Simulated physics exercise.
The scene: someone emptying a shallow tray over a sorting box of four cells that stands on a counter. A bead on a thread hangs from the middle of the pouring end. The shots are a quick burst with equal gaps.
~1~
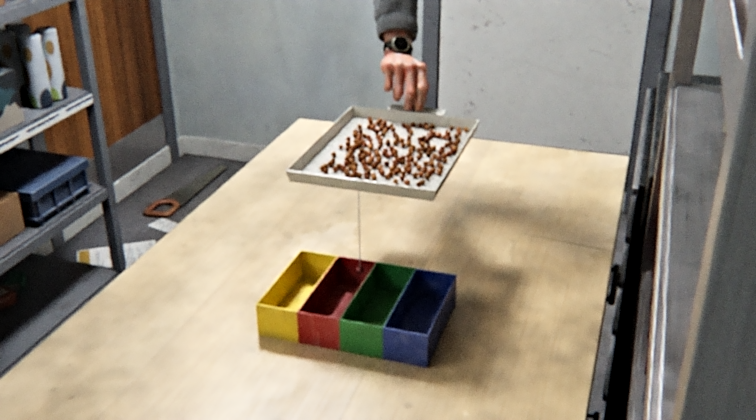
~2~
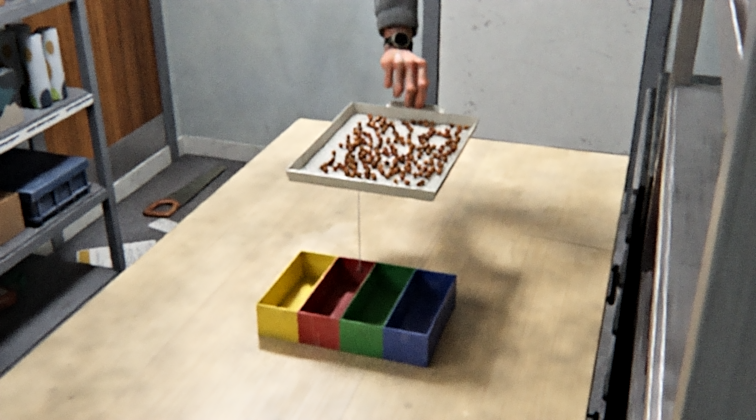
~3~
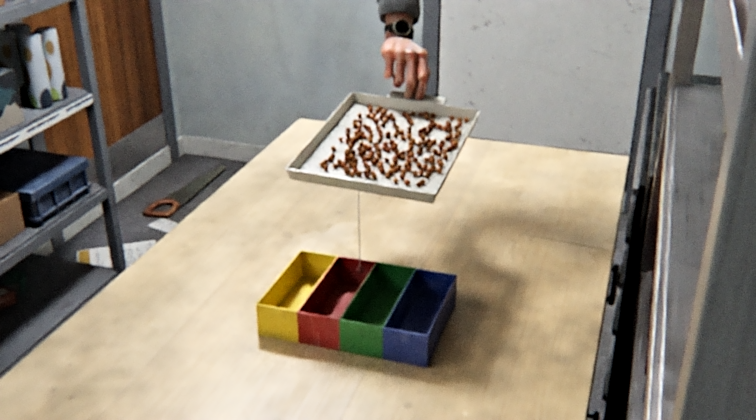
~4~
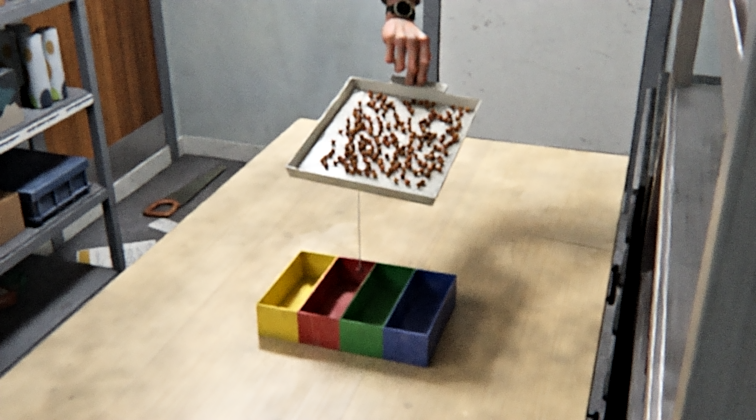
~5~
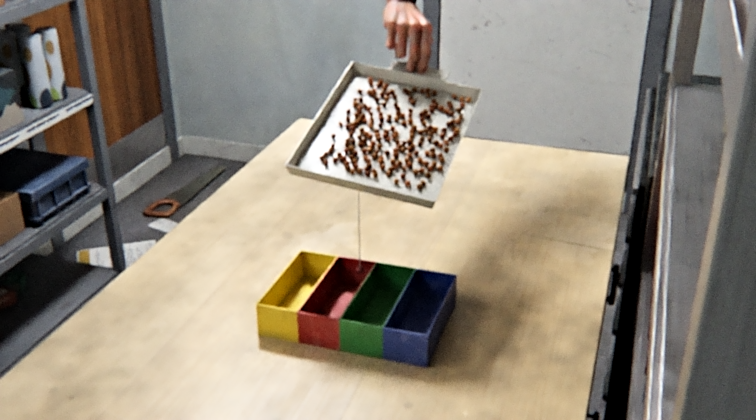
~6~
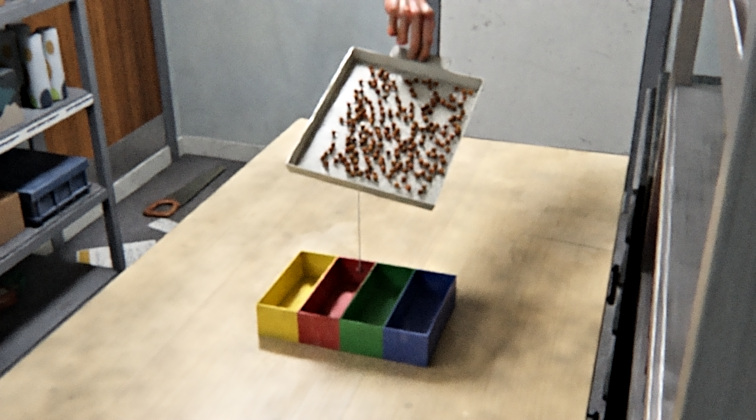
A shallow tray of small brown balls, held by a hand at its far edge, stays nearly level at first, then tilts steadily as the hand raises that edge above a box with yellow, red, green and blue cells.
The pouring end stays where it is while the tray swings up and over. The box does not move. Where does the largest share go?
The blue one ends fullest.
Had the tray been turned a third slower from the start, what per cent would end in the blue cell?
About 80 per cent.
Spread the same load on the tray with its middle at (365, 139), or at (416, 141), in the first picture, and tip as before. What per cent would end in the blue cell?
Near 70 % and 80 %.
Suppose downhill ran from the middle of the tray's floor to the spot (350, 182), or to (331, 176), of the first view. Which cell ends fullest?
In turn: The cell in yellow; yellow.
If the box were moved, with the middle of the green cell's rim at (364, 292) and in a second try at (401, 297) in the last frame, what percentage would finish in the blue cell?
About 60 and 50 per cent.
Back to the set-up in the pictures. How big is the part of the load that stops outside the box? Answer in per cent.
Near 10 %.
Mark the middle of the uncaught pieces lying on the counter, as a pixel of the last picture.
Close to (474, 365).
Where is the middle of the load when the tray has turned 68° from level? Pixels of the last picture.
Roughly at (416, 208).
Shortly afterwards, tray tipped steeply; near two thirds on the tray; a little in the blue cell; near a quarter falling or outside the box.
Next, tray tipped past a quarter turn; a little on the tray; near two thirds in the blue cell; a little in the green cell; near a quarter falling or outside the box.
Some moments later, tray tipped past a quarter turn; the bulk in the blue cell; a little in the green cell; a little falling or outside the box.
In the end, tray tipped past a quarter turn; the bulk in the blue cell; a little in the green cell; none at all in the red cell; none at all in the yellow cell; a little outside the box.
